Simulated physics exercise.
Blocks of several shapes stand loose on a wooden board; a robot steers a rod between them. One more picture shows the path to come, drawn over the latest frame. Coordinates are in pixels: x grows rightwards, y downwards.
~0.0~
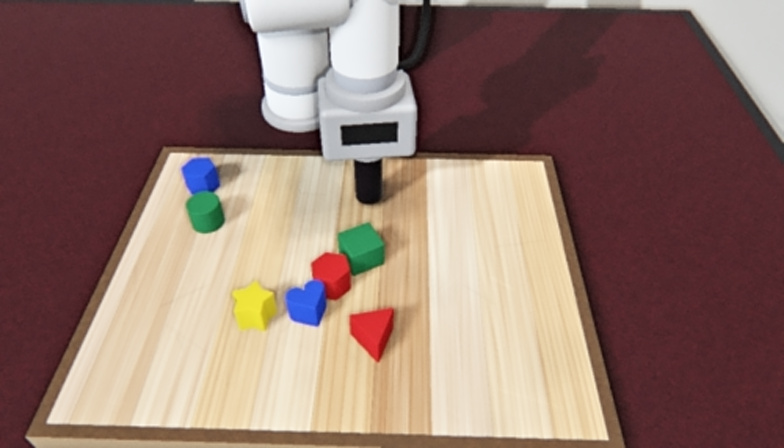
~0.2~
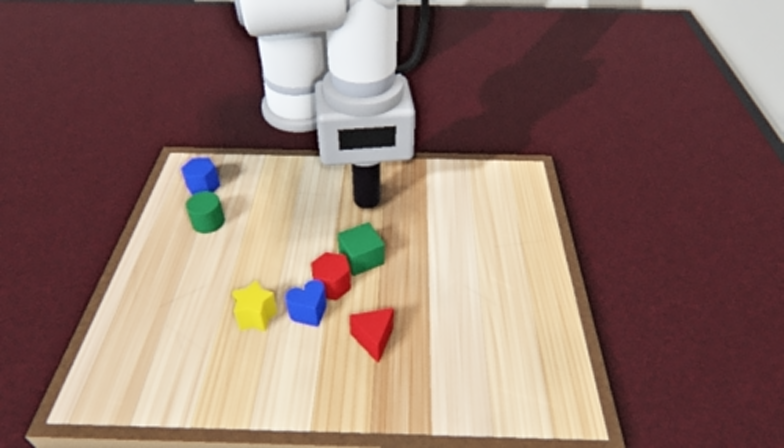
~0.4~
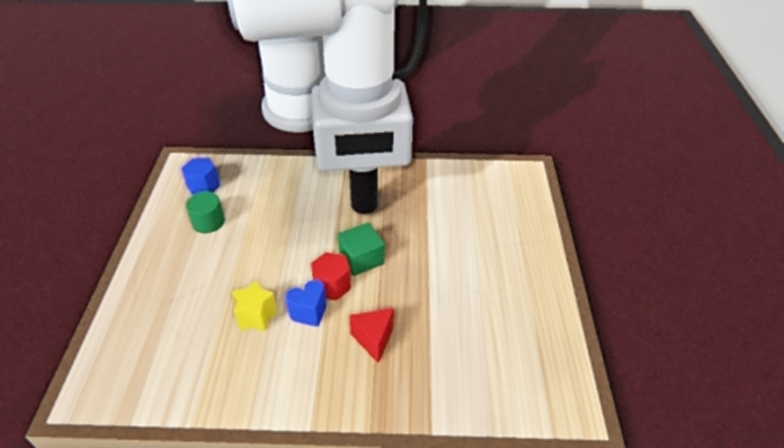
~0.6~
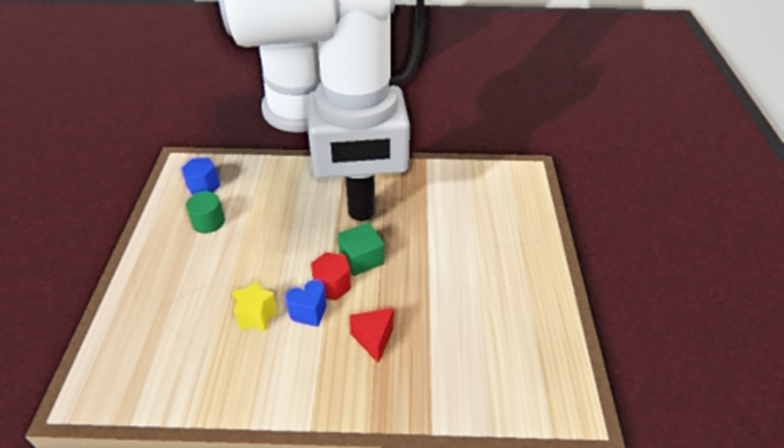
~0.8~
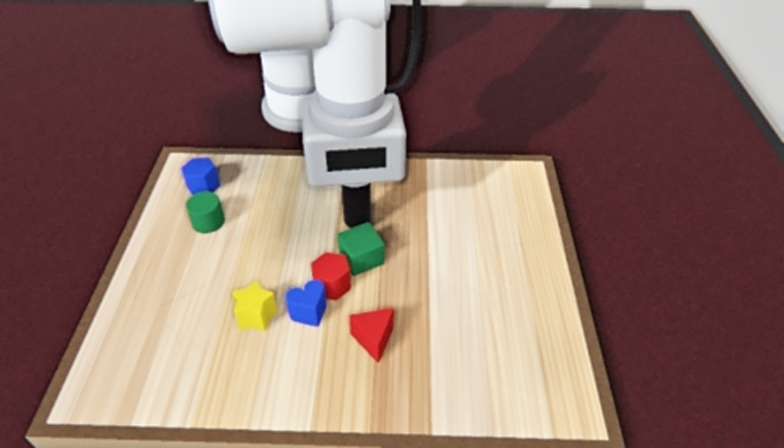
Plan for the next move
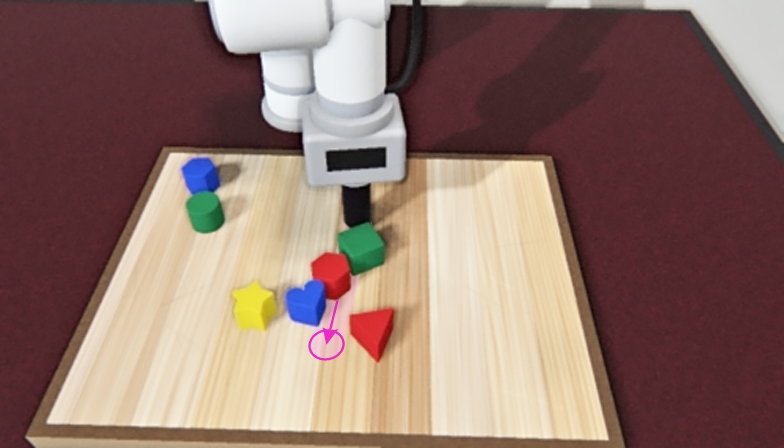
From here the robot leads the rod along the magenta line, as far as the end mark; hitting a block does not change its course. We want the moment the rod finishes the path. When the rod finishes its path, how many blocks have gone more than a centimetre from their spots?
Count: Three or more.
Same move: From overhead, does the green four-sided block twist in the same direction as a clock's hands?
No, it doesn't check out.
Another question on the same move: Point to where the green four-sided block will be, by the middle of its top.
At roughly (377, 271).
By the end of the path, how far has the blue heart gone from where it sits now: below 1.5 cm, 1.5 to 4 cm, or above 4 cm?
The answer here is over 4 cm.
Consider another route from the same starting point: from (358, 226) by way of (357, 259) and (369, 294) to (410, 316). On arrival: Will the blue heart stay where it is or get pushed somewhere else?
That block is shifted.
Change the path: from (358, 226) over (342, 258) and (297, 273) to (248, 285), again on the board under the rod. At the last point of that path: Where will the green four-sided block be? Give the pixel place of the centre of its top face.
I think it will end close to (367, 255).
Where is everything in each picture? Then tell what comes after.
The first picture shows lower end of the rod (369, 197), tops of blocks, blue heart (306, 293), red hexagonal block (330, 266), green four-sided block (361, 238), red three-sided block (373, 322).
The second picture shows rod (367, 201), blocks as before.
The third picture shows rod (365, 206), blocks as before.
The fourth picture shows rod (362, 213), blocks as before.
The fifth picture shows rod (358, 221), blue heart (306, 293), red hexagonal block (330, 266), green four-sided block (361, 238), red three-sided block (373, 322).
The drawn path runs in a line from (358, 226) to (327, 345).
What follows on the original path. One third of the way, rod (348, 257); green four-sided block (372, 261).
Two thirds of the way, rod (337, 296); blue heart (275, 323), turned 20° anticlockwise; red hexagonal block (305, 298), turned 50° clockwise; green four-sided block (377, 271), turned 45° anticlockwise.
At the end, rod (326, 340); blue heart (259, 331), turned 45° anticlockwise; red hexagonal block (290, 310), turned 80° clockwise; green four-sided block (377, 271), turned 45° anticlockwise; red three-sided block not moved.
